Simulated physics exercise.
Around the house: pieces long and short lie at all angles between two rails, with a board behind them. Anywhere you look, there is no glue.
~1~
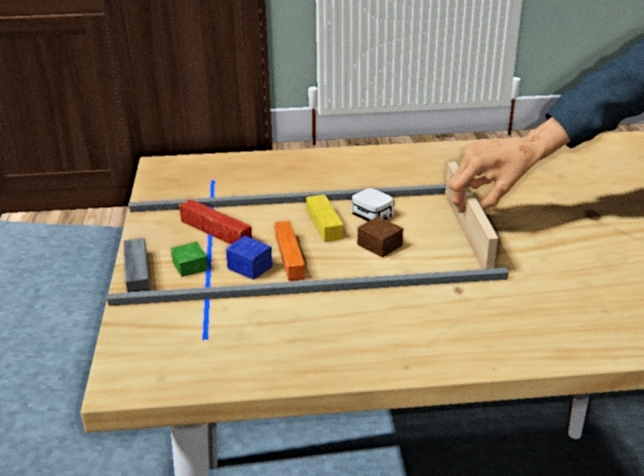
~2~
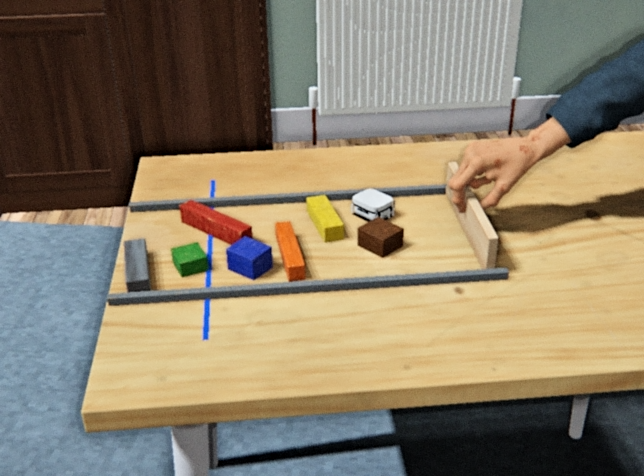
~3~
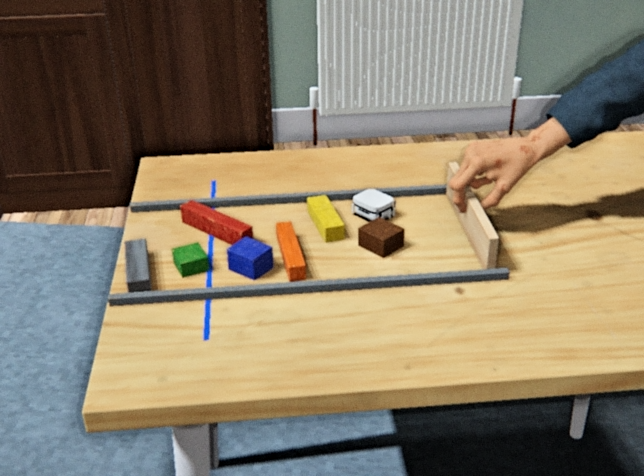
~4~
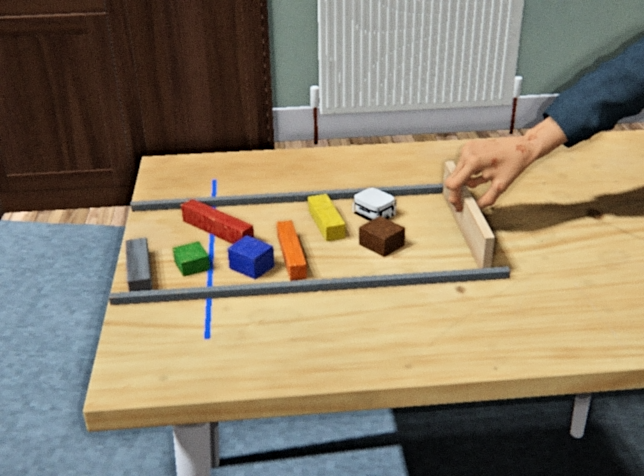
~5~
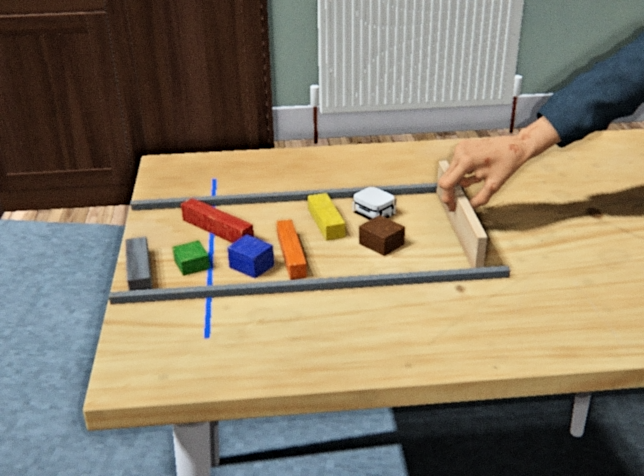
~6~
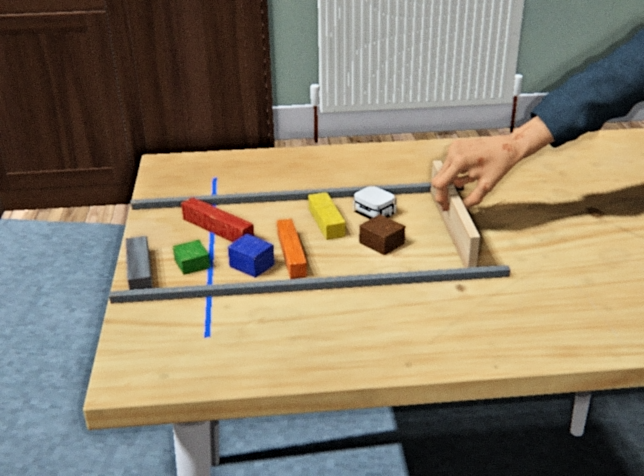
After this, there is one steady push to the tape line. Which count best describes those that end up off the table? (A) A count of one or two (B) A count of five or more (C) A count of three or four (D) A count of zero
Answer: A.
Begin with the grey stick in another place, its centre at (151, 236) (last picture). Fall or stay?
In the end it hangs on.
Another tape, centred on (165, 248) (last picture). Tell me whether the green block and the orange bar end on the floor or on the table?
Result - green block is gone, orange bar is still there.
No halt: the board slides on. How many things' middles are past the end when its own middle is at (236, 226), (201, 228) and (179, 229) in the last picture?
The counts would come out as 0, 1 and 3.
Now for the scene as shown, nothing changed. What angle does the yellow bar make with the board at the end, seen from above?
About 0 degrees.
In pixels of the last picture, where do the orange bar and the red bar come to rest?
Orange bar at (179, 263), red bar at (149, 229).
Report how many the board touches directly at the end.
It's touching 3 at the end.
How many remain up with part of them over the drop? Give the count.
The answer comes to 1.
Soon after, none off yet; grey stick at rest near (139, 264); green block at rest near (191, 257); red bar at rest near (217, 221).
After that, none off yet; grey stick moving near (129, 265); green block displaced about its own width near (155, 262); red bar displaced a little near (179, 229).
In the end, the number that fall off is one or two; gone, grey stick.
